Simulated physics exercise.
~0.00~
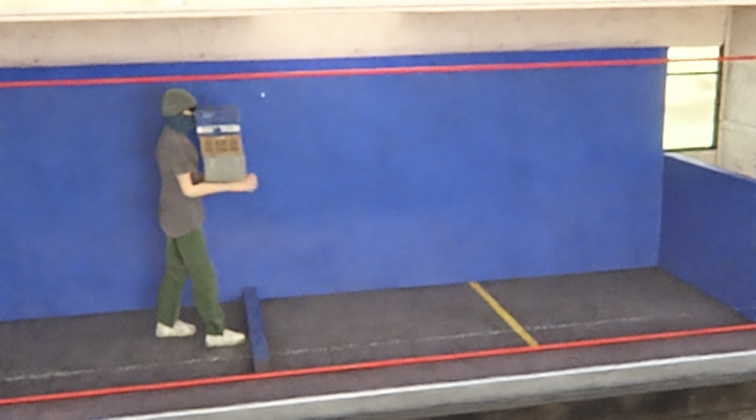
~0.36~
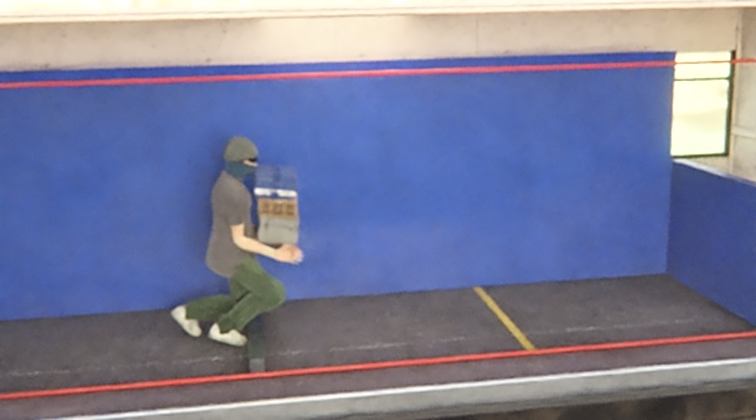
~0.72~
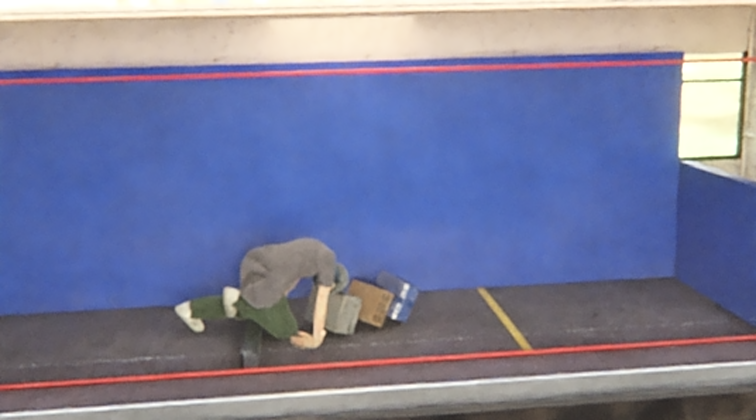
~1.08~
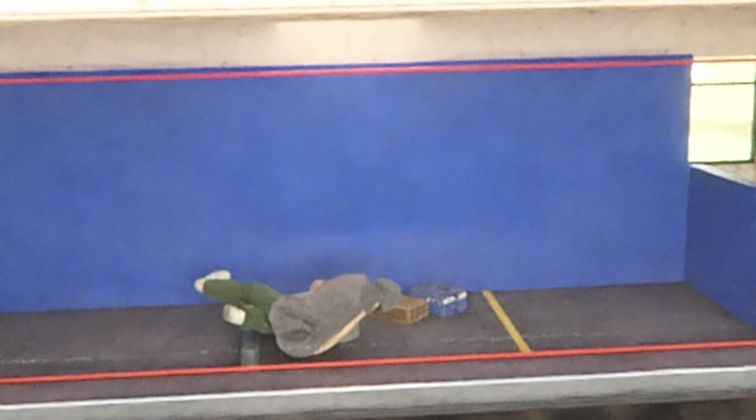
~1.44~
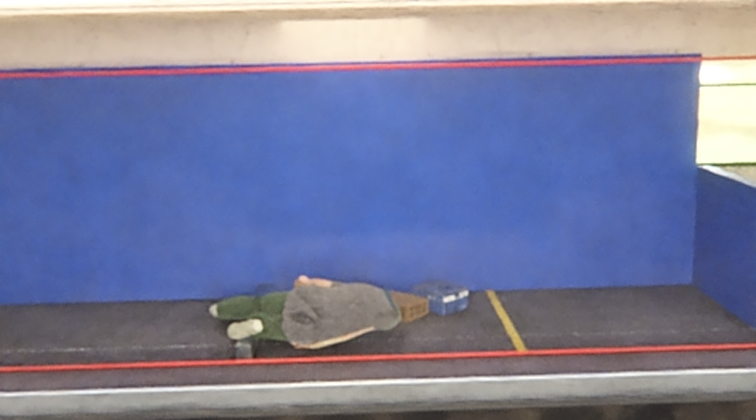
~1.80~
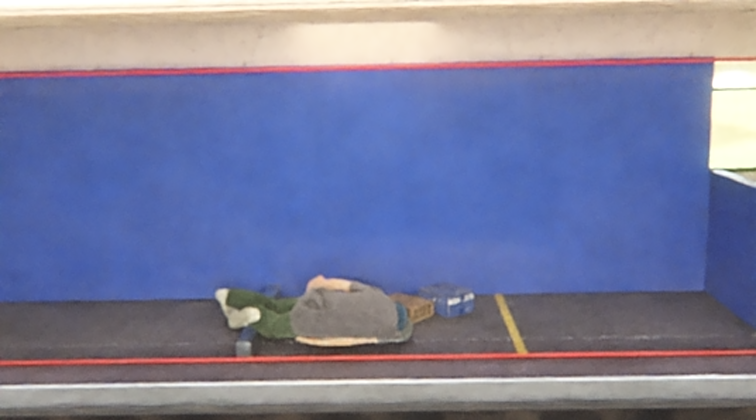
A person carrying stacked boxes topples over a low rail, spilling them short of a yellow line.
